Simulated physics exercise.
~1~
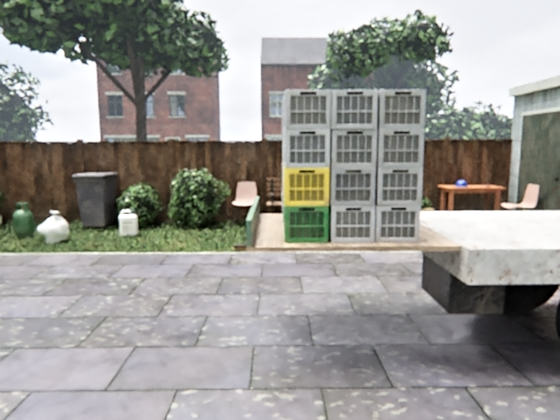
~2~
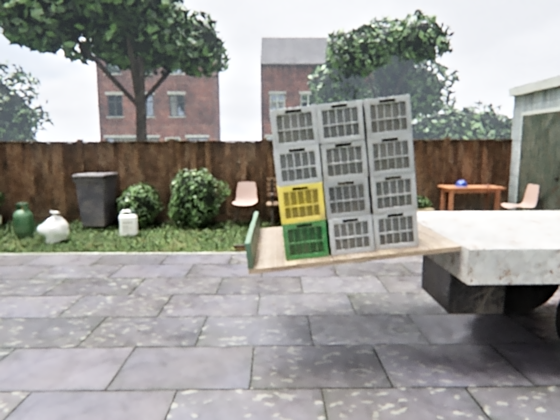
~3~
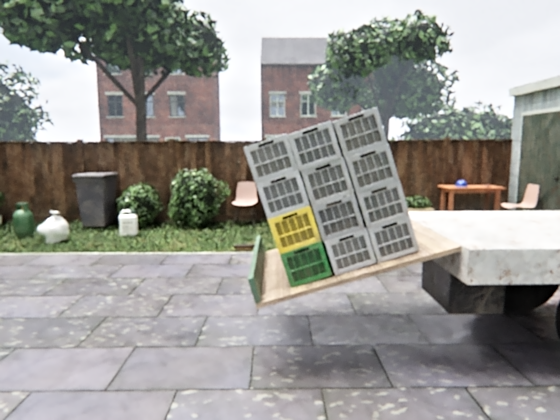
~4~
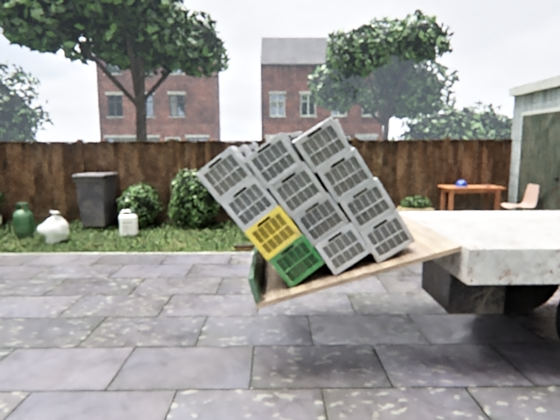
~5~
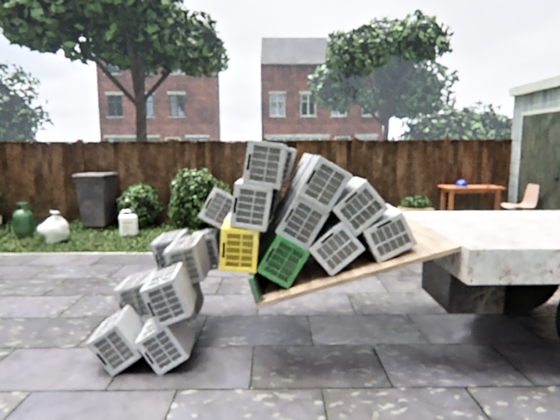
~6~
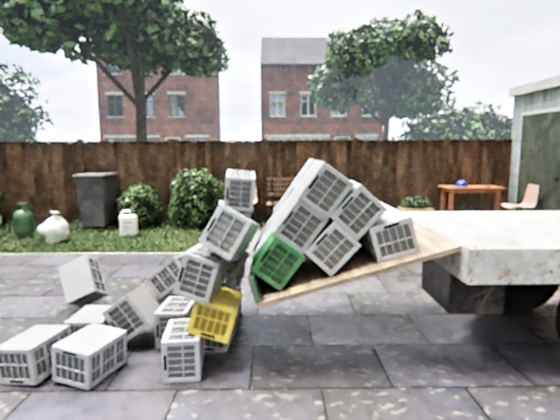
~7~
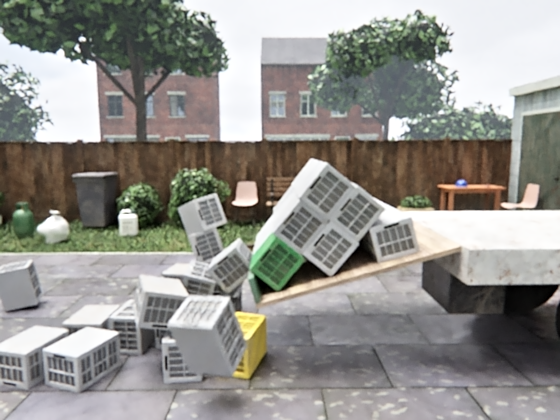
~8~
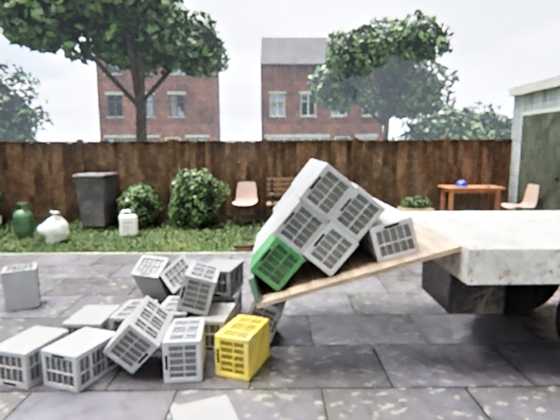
A tall stack of closed grey crates, with a yellow one above a green one at its lower left, stands on a wooden flap behind a flat-bed at right, seen from the side across a paved yard. Behind are bushes, a brown fence, trees and brick houses. The flap tips down to the left, and the stack leans with it. The upper crates topple over the left edge and tumble onto the paving, followed by the yellow one. Finally, many crates lie heaped below, the yellow one among them, while the green one and several grey ones remain tilted on the sloping flap.
